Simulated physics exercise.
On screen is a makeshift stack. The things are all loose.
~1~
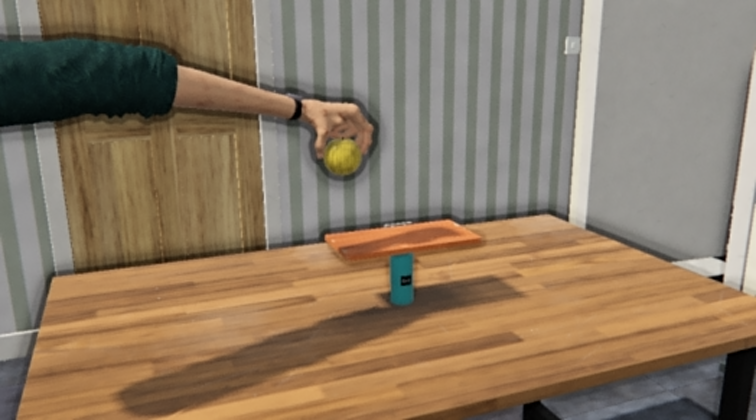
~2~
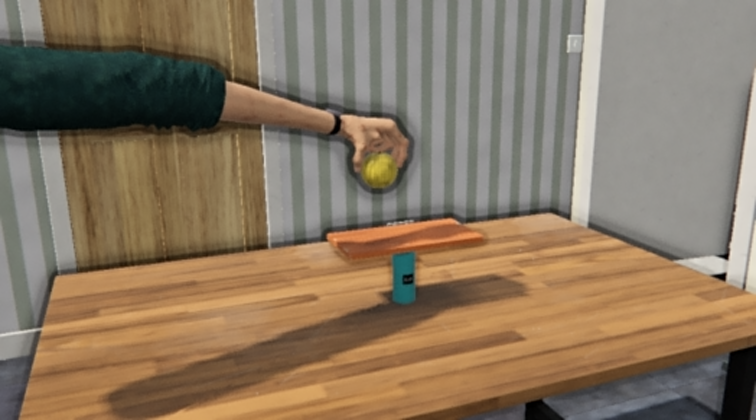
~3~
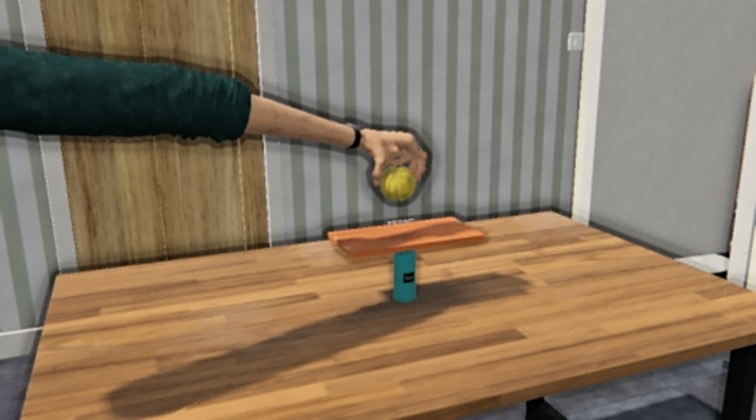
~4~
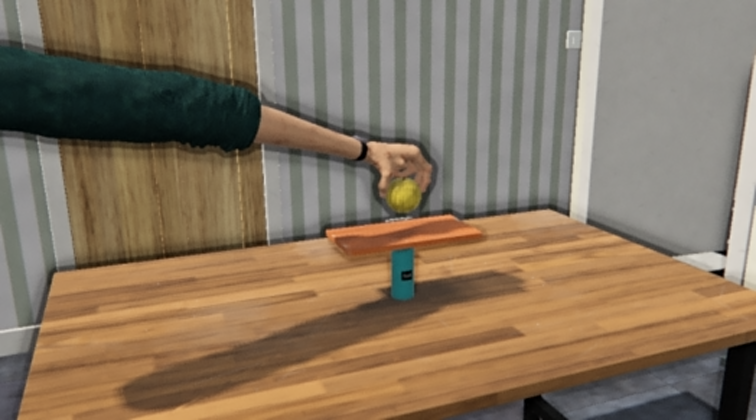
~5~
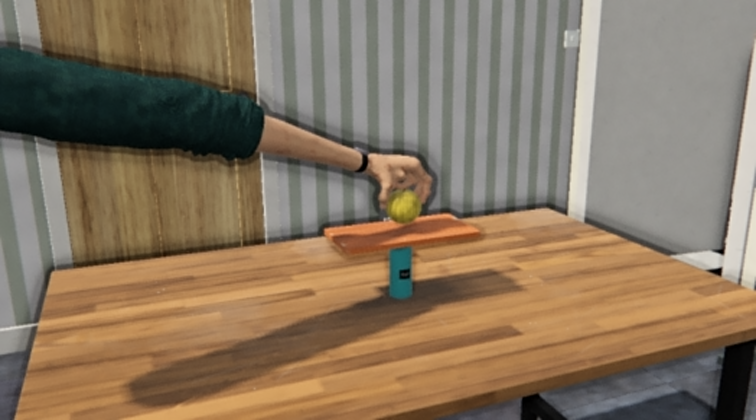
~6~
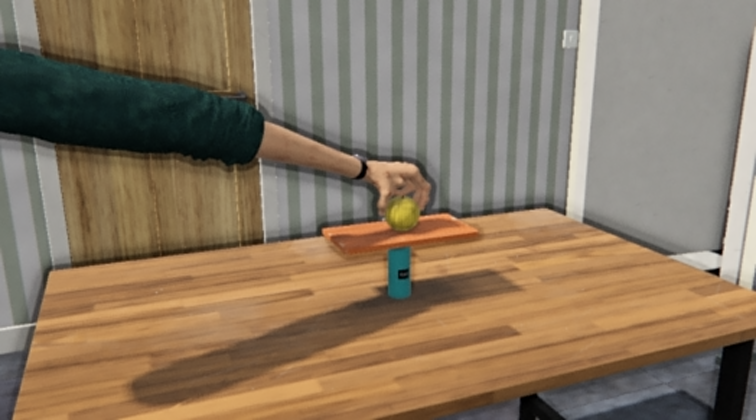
A hand at the end of a dark green sleeve, a black band on its wrist, holds a round yellow fruit above a wooden table, seen from slightly above in a room with a striped wall and wooden door. An orange tray sits above an upright turquoise container near the table's middle. The hand moves right, then lowers the fruit to the tray, while the view shifts very slightly.
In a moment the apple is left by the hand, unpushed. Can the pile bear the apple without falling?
I expect the stack to stay settled.
Then, 0.20 s past the last view, nothing moves.
Then, 0.40 s past the last view, yellow apple resting near (402, 214).
Finally, all 3 still in place. Final places as the last picture's camera would see them, yellow apple near (402, 214). The stack holds.
